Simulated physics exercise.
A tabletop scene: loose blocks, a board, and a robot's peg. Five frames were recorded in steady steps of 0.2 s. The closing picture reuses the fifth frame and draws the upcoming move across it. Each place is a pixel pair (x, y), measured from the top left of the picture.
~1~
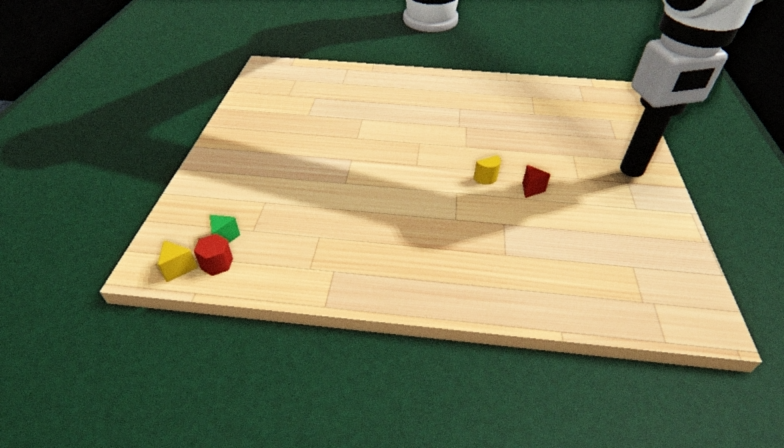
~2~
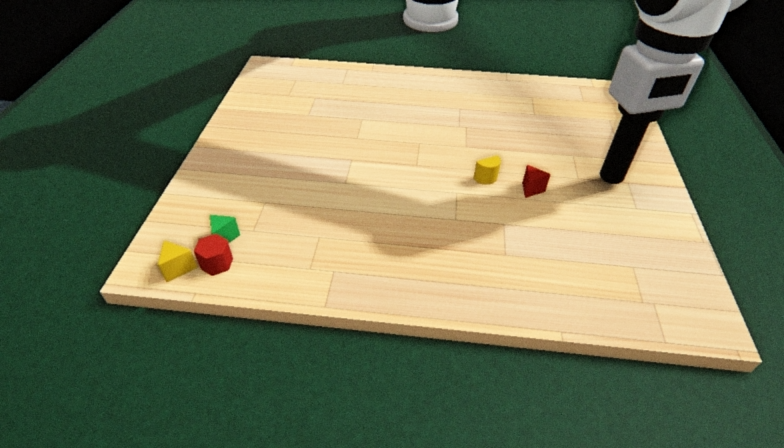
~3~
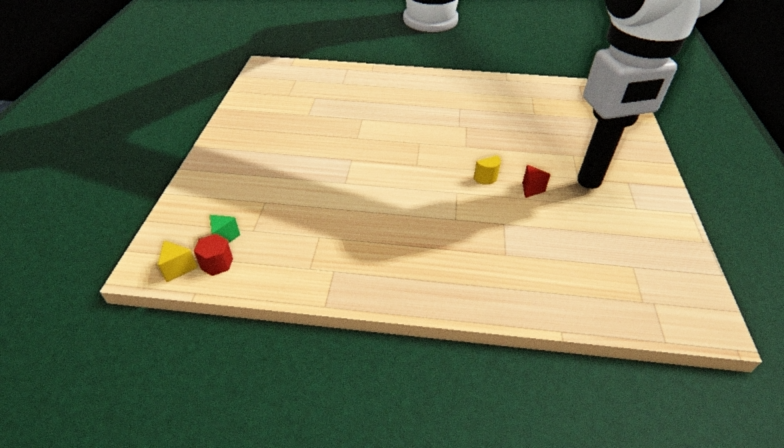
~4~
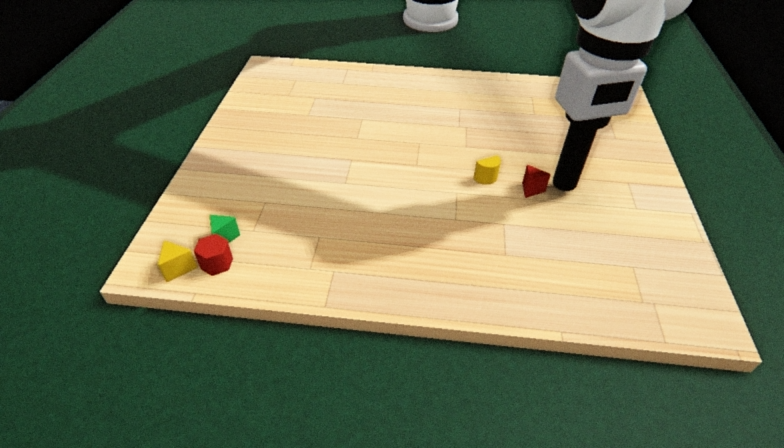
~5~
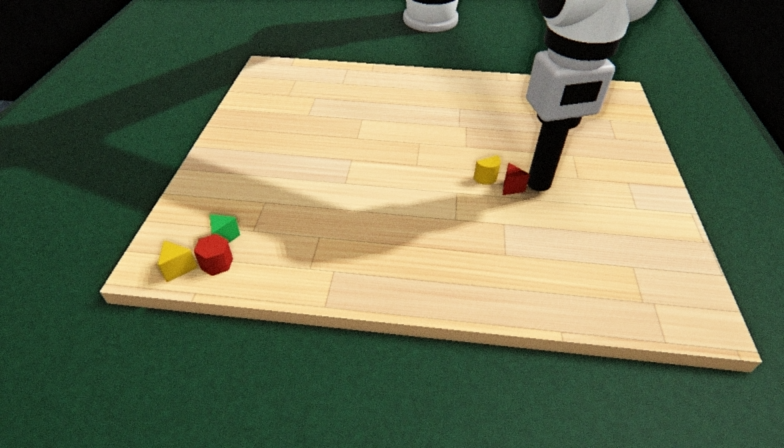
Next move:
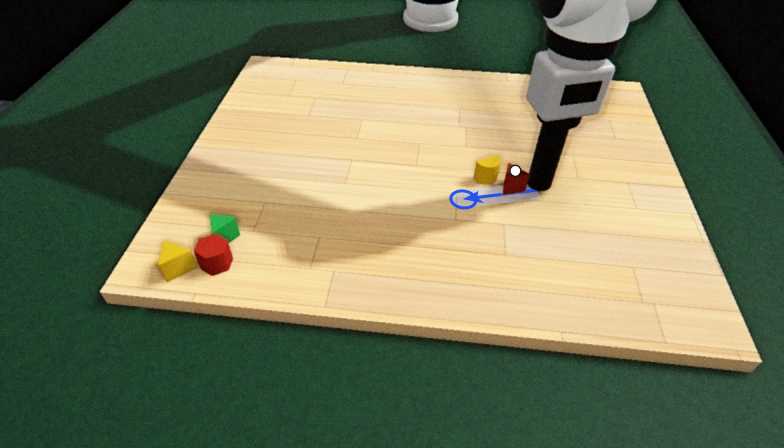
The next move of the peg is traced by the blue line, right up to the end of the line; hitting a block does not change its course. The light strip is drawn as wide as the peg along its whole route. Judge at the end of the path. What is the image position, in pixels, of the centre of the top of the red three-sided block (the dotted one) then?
That would be at about pixel (470, 167).
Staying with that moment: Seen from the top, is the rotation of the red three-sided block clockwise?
My answer is yes.
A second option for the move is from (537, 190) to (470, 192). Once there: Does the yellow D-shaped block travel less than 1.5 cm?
That would be a yes.
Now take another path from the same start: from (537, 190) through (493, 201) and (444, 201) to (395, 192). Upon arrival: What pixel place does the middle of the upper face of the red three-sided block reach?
Its top middle is near (481, 170).
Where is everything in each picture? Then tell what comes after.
The first frame shows lower end of the peg (631, 171), tops of blocks, yellow D-shaped block (490, 161), red three-sided block (536, 172).
The second frame shows peg (611, 177), blocks as before.
The third frame shows peg (589, 182), blocks as before.
The fourth frame shows peg (564, 184), blocks as before.
The fifth frame shows peg (539, 185), yellow D-shaped block (490, 161), red three-sided block (515, 171).
The drawn path runs in a line from (537, 190) to (463, 199); the dot is on the red three-sided block.
On the path given first. One third of the way, peg (514, 188); yellow D-shaped block (488, 160); red three-sided block (497, 170), turned 60° clockwise.
Two thirds of the way, peg (489, 191); yellow D-shaped block (487, 159), turned 15° clockwise; red three-sided block (475, 168), turned 105° clockwise.
At the end, peg (464, 194); yellow D-shaped block (487, 159), turned 15° clockwise; red three-sided block (470, 167), turned 120° clockwise.
